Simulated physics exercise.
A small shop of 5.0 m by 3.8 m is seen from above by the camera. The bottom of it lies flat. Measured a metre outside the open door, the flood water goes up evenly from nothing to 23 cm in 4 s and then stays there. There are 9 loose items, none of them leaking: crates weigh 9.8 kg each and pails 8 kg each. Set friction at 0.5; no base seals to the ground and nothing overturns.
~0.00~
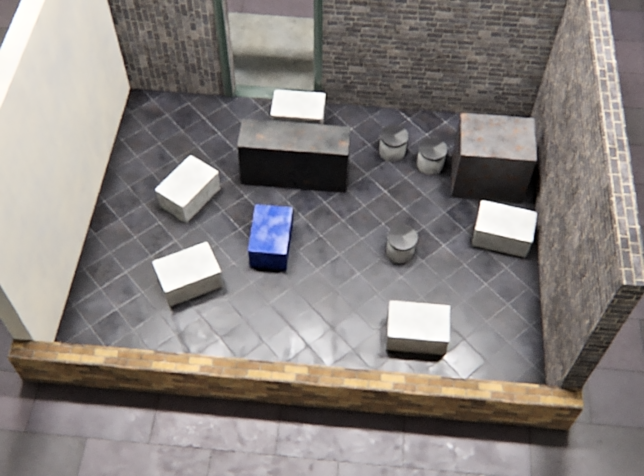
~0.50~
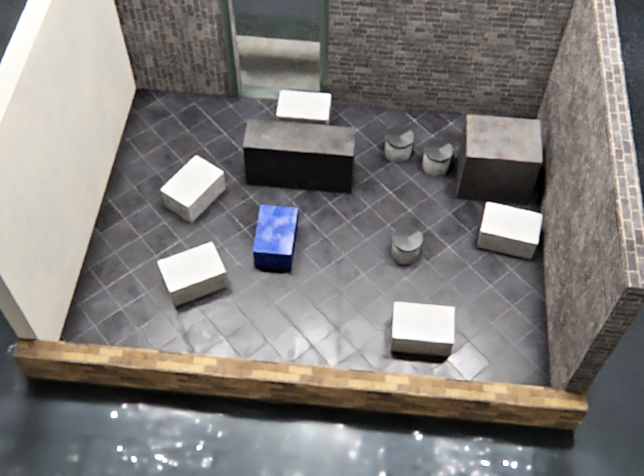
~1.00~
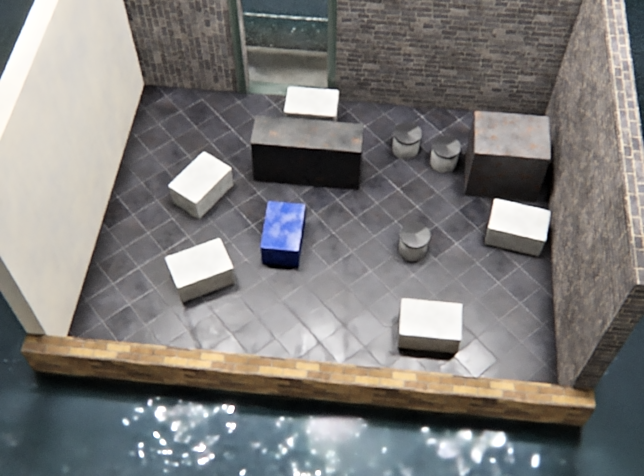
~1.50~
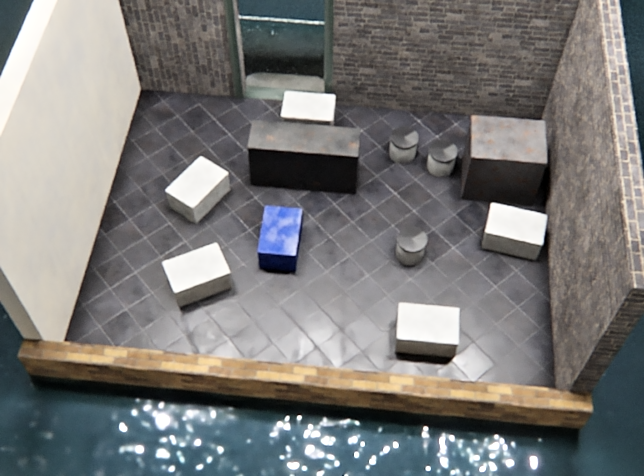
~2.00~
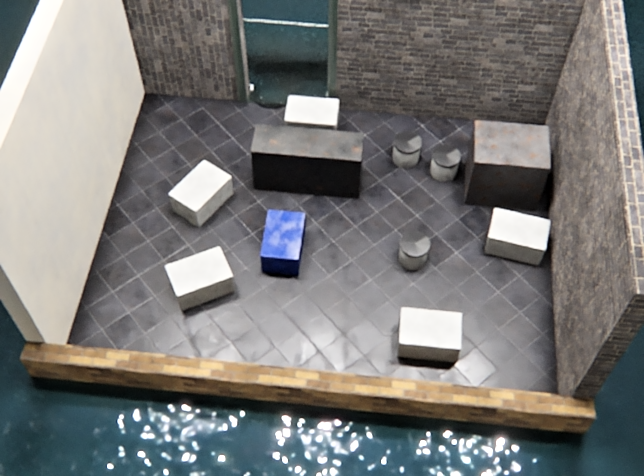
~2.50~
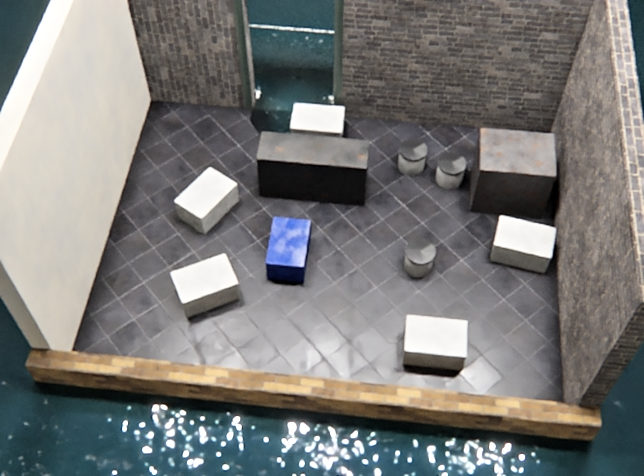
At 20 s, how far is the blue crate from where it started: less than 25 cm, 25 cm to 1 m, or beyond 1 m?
I reckon it goes some way, under a metre.
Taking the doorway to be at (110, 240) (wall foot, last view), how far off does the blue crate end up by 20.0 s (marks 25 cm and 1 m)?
In that case the blue crate goes a long way.
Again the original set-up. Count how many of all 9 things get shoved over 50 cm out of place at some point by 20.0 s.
Count: 9.
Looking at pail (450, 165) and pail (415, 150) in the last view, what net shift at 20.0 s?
In turn: 300 cm, 120 cm.
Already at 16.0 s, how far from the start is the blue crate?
About 100 cm by then.
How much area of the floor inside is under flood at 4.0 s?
Wet area: Approx. 4.0 m2.
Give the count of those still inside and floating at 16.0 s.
At that time the total is 8.
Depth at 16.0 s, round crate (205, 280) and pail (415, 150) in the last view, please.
Some 9 cm at the first, some 15 cm at the second.
After 4.0 s the blue crate is near (288, 241), 0.0 m from its start, aground; 0 afloat.
After 9.0 s the blue crate is near (288, 241), 0.0 m from its start, aground; 4 afloat.
After 16.0 s the blue crate is near (192, 268), 1.0 m from its start, afloat; 8 afloat.
After 20.0 s the blue crate is near (309, 274), 0.5 m from its start, afloat; 9 afloat.
